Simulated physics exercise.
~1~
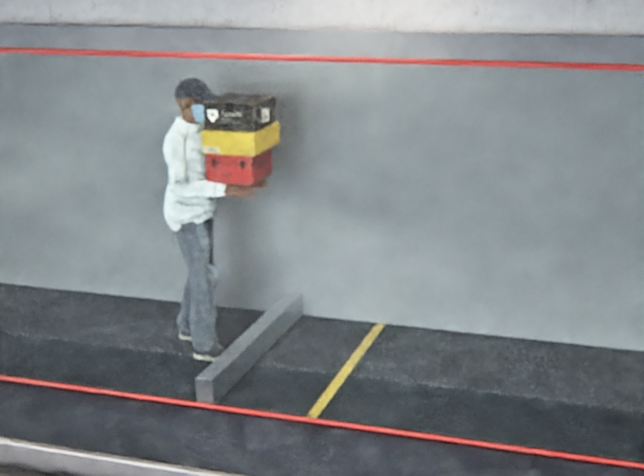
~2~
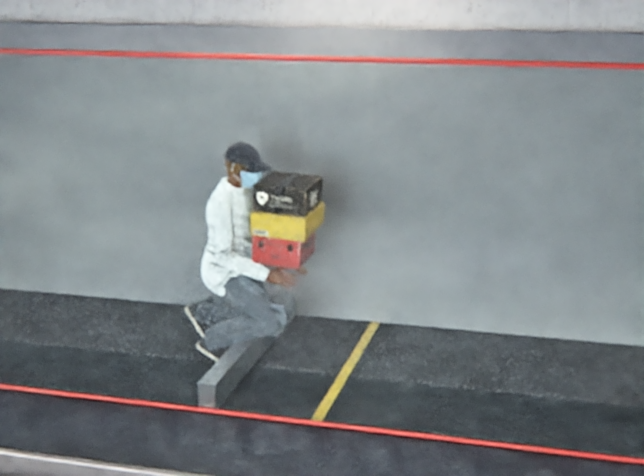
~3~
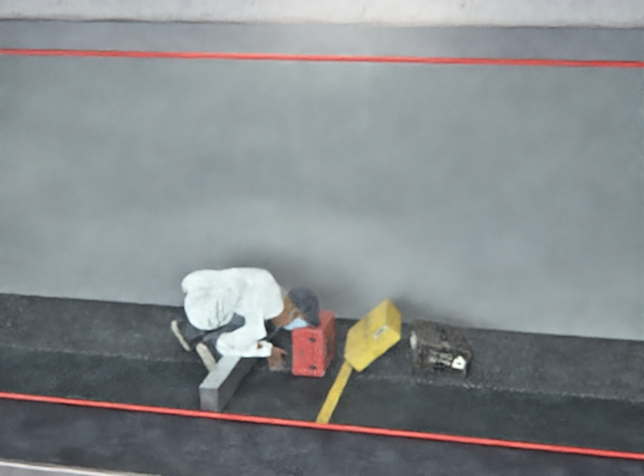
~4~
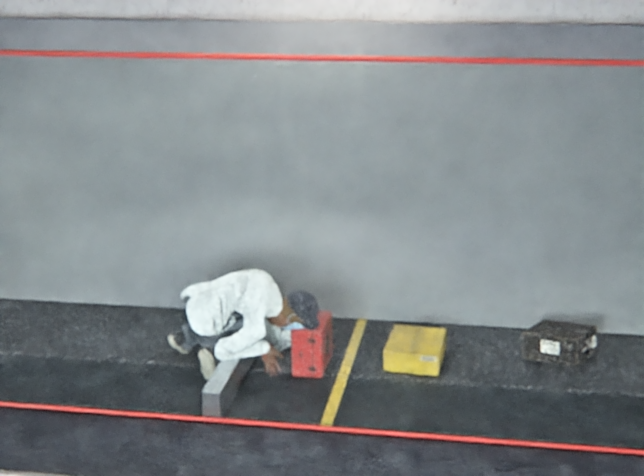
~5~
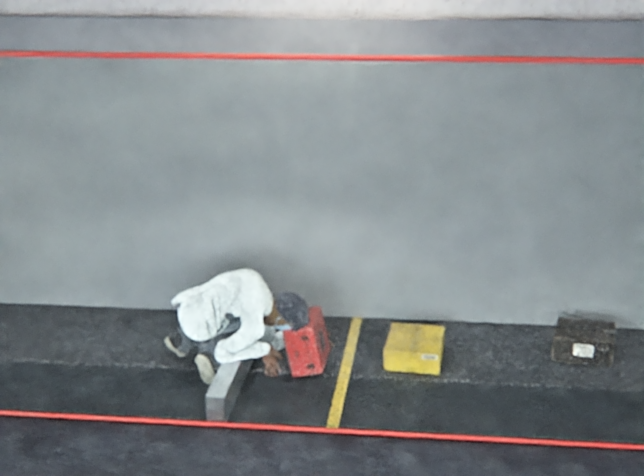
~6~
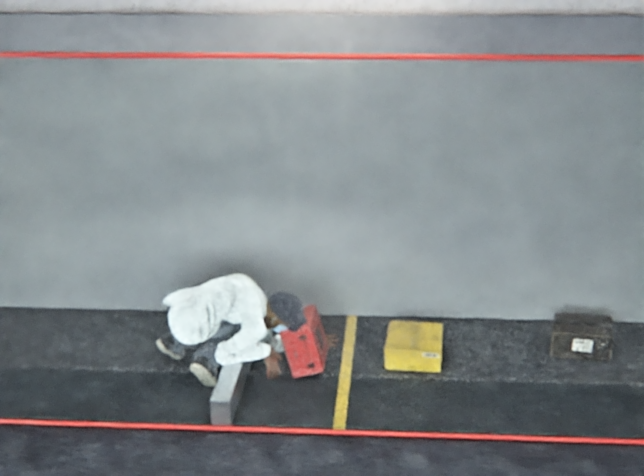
At the start, a person in a white top, jeans and a dark cap stands behind a low grey rail, holding a stack of black, yellow and red boxes, with a yellow line on the ground to the right. The person drops to bent knees and pitches forward across the rail, still holding the stack. As the body folds down, the boxes come apart and tumble rightward. The black one travels farthest and the yellow one settles just past the line, while the red one stays short of it, leaning back slightly. The person ends hunched over the rail, head beside the red box and short of the line.
